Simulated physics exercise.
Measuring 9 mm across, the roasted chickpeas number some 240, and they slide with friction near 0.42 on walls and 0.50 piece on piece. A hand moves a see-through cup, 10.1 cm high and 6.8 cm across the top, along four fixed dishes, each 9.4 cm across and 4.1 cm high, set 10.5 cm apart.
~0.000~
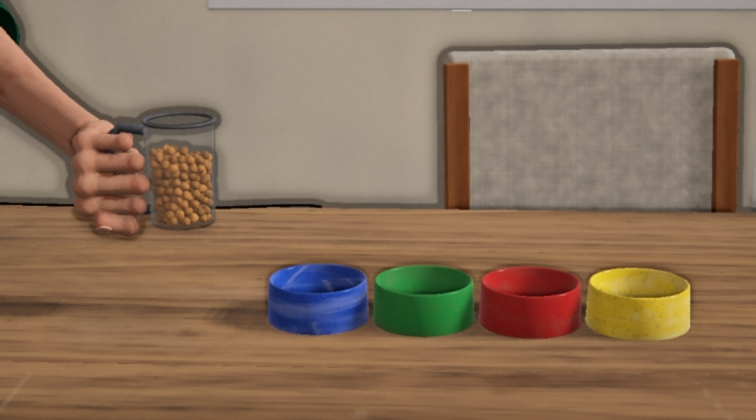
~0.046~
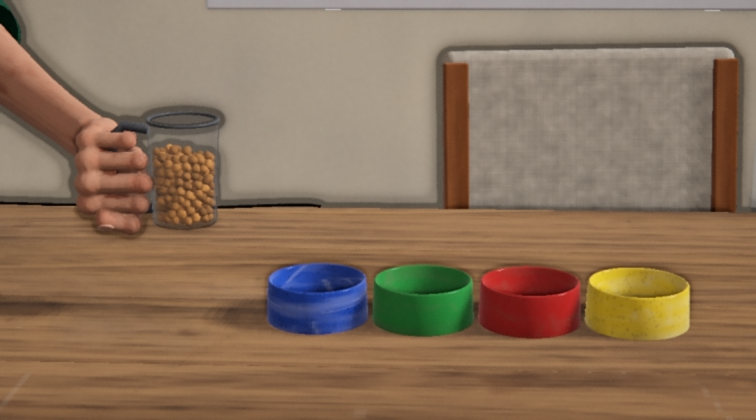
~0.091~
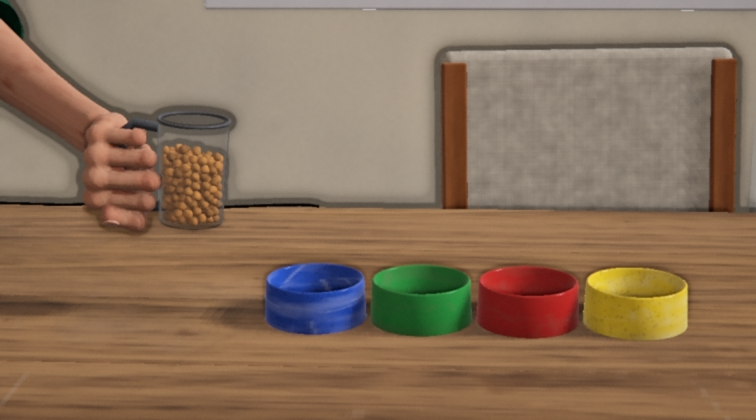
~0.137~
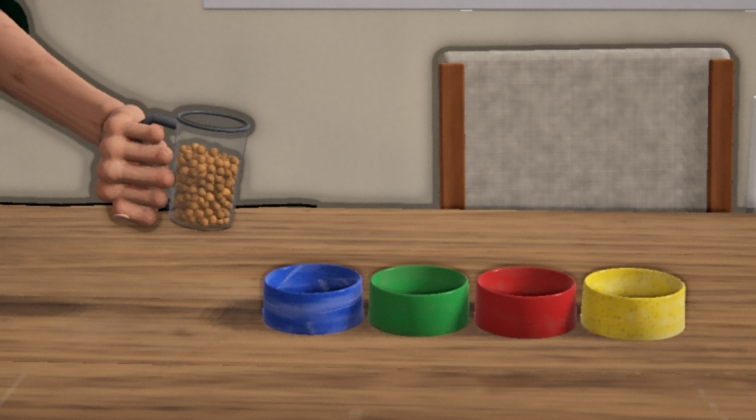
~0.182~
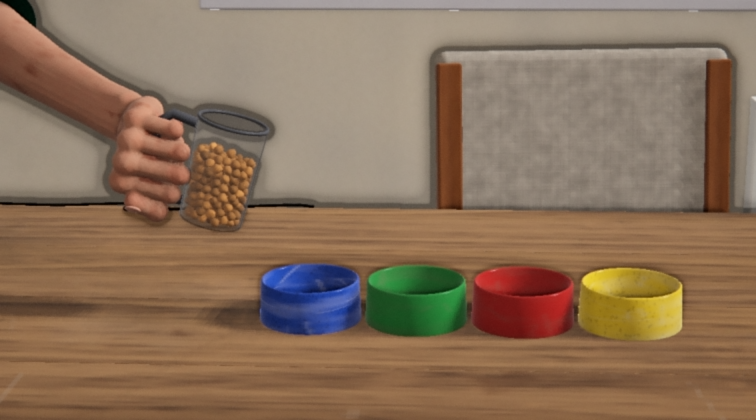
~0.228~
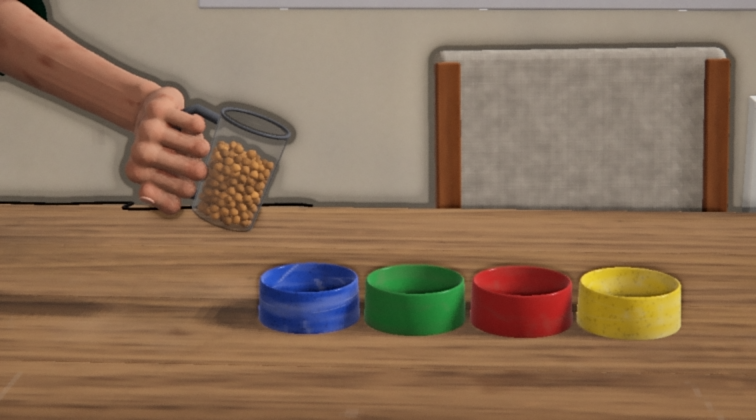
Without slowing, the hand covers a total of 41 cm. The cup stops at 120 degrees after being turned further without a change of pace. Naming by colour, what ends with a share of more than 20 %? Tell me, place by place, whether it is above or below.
Red dish: Below the mark; blue dish: Below the mark; green dish: Below the mark; yellow dish: Above the mark; counter: Above the mark.
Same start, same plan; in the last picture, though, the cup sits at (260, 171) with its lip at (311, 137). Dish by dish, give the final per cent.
Kept per dish: Red = 0, blue = 0, green = 0, yellow = 60.
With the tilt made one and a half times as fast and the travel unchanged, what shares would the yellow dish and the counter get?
Shares: Yellow 60, counter 20.
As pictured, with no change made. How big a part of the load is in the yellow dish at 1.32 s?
Estimate: Near 55 %.
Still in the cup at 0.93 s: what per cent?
My estimate is about 100 per cent.
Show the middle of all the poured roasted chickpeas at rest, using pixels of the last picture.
Approximately (662, 314) in the last view.
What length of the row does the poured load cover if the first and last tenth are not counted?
I'd put it near 19 cm.
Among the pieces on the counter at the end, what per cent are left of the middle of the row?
About 0 percent.
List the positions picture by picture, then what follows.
Cup at (181, 171), tilt 0 degrees, lip at (214, 121), moved 0.0 cm; middle of the pieces at (180, 178); blue dish at (318, 279); green dish at (424, 281); red dish at (531, 282); yellow dish at (639, 284), in the first frame.
Cup at (184, 171), tilt 1 degrees, lip at (218, 121), moved 0.3 cm; middle of the pieces at (183, 177), in the second frame.
Cup at (192, 171), tilt 4 degrees, lip at (229, 123), moved 1.3 cm; middle of the pieces at (191, 177), in the third frame.
Cup at (207, 171), tilt 9 degrees, lip at (248, 127), moved 3.0 cm; middle of the pieces at (205, 178), in the fourth frame.
Cup at (222, 171), tilt 15 degrees, lip at (268, 132), moved 4.7 cm; middle of the pieces at (219, 177), in the fifth frame.
Cup at (239, 171), tilt 21 degrees, lip at (289, 136), moved 6.5 cm; middle of the pieces at (236, 177); blue dish at (309, 278); green dish at (415, 280); red dish at (522, 281); yellow dish at (630, 283). Its pace works out near 125 degrees a second; the hand travels 39 cm a second, in the sixth frame.
After 0.65 s, tilt 72 degrees; cup holds 100 %.
After 0.93 s, tilt 107 degrees; cup holds 100 %.
Then, at 1.32 s, tilt 120 degrees; cup holds 0 %, yellow 55 %.
At rest (2.1 s), red 0 %, blue 0 %, green 0 %, yellow 55 %, counter 45 %.
